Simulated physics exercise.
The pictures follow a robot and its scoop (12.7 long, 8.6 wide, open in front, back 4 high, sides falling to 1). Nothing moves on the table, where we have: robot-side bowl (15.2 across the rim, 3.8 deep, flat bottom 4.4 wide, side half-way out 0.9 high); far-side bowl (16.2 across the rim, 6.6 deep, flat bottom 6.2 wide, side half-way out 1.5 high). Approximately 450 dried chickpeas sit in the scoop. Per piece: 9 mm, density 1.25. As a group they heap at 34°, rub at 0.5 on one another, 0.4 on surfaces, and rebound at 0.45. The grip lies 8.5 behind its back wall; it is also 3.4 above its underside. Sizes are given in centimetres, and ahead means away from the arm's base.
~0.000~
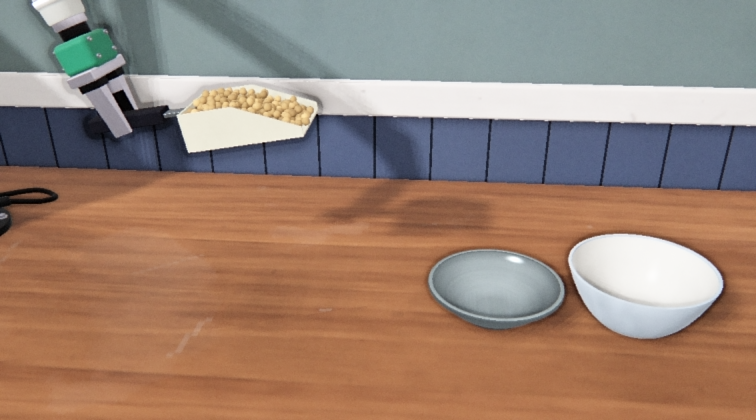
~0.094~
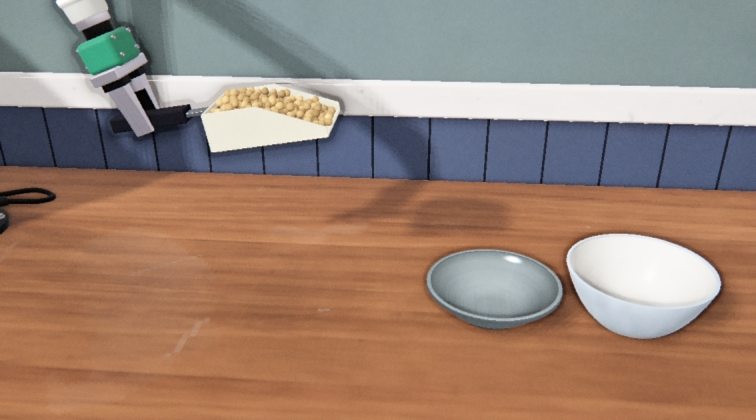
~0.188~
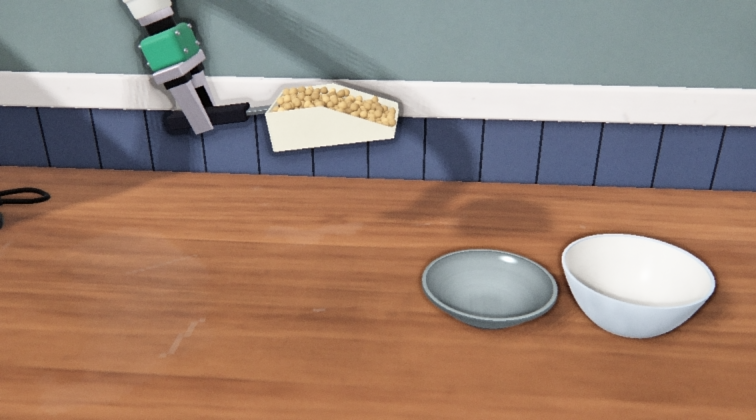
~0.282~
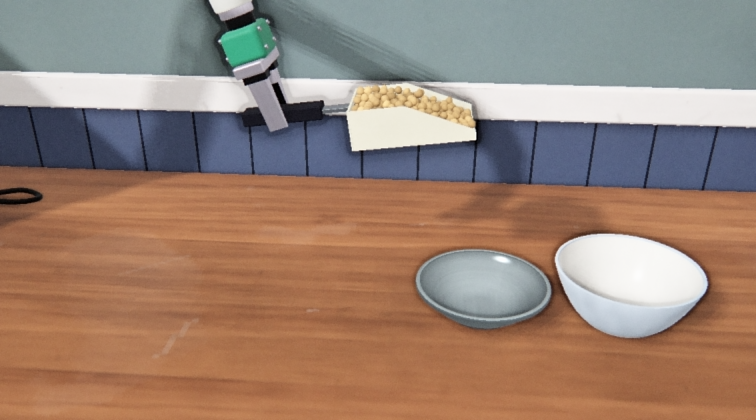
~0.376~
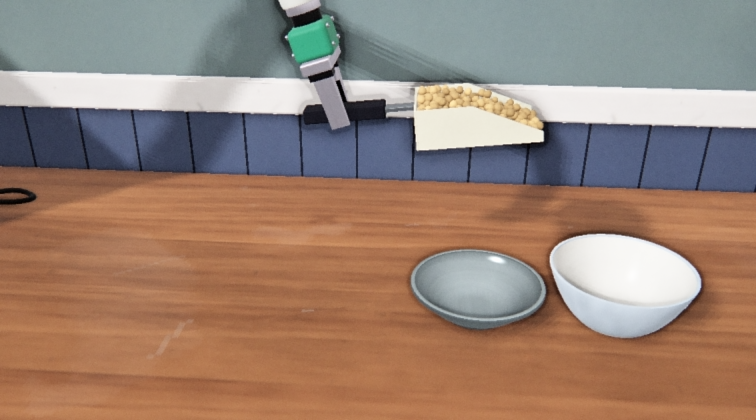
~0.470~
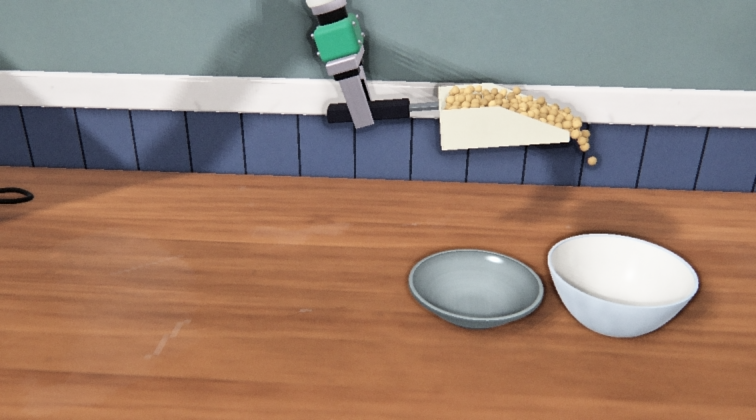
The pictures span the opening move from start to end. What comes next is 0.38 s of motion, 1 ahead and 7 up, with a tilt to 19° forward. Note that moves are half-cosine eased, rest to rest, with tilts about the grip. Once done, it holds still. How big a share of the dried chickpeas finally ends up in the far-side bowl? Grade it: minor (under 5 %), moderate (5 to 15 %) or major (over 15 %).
Major, over 15 %.
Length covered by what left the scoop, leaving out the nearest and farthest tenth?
The stretch is around 8 cm.
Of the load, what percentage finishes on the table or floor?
Some 5 per cent.
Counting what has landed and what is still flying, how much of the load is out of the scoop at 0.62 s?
About 15 per cent by then.
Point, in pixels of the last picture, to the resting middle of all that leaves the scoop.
Near (603, 301).
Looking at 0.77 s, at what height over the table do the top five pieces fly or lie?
Roughly 28 cm high.
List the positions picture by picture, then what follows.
The first picture shows scoop floor at (245, 129), tilted 10° backward; upper third of the load around (237, 107), from x 185 to 310, top at y 90; 447 on the scoop.
The second picture shows scoop floor at (268, 129), tilted 10° backward; upper third of the load around (258, 106), from x 210 to 330, top at y 90.
The third picture shows scoop floor at (328, 128), tilted 9° backward; upper third of the load around (318, 106), from x 275 to 390, top at y 90.
The fourth picture shows scoop floor at (404, 129), tilted 7° backward; upper third of the load around (394, 106), from x 355 to 470, top at y 90.
The fifth picture shows scoop floor at (466, 129), tilted 6° backward; upper third of the load around (455, 106), from x 420 to 540, top at y 90.
The sixth picture shows scoop floor at (490, 129), tilted 6° backward; upper third of the load around (494, 108), from x 445 to 590, top at y 90; 428 on the scoop, 19 in flight or on a rim.
After 0.62 s, tilted 3° forward, highest piece 27 above the table; 380 on the scoop, 21 in the far-side bowl, 46 in flight or on a rim.
After 0.77 s, tilted 17° forward, highest piece 29 above the table; 356 on the scoop, 72 in the far-side bowl, 19 in flight or on a rim.
After 1.05 s, tilted 19° forward, highest piece 28 above the table; 268 on the scoop, 103 in the far-side bowl, 13 on the table or floor, 7 in the robot-side bowl, 56 in flight or on a rim.
After 2.10 s, tilted 19° forward, highest piece 4 above the table; 416 in the far-side bowl, 23 on the table or floor, 8 in the robot-side bowl.
At rest, 416 in the far-side bowl, 23 on the table or floor, 8 in the robot-side bowl. That is 93 % in the far-side bowl.
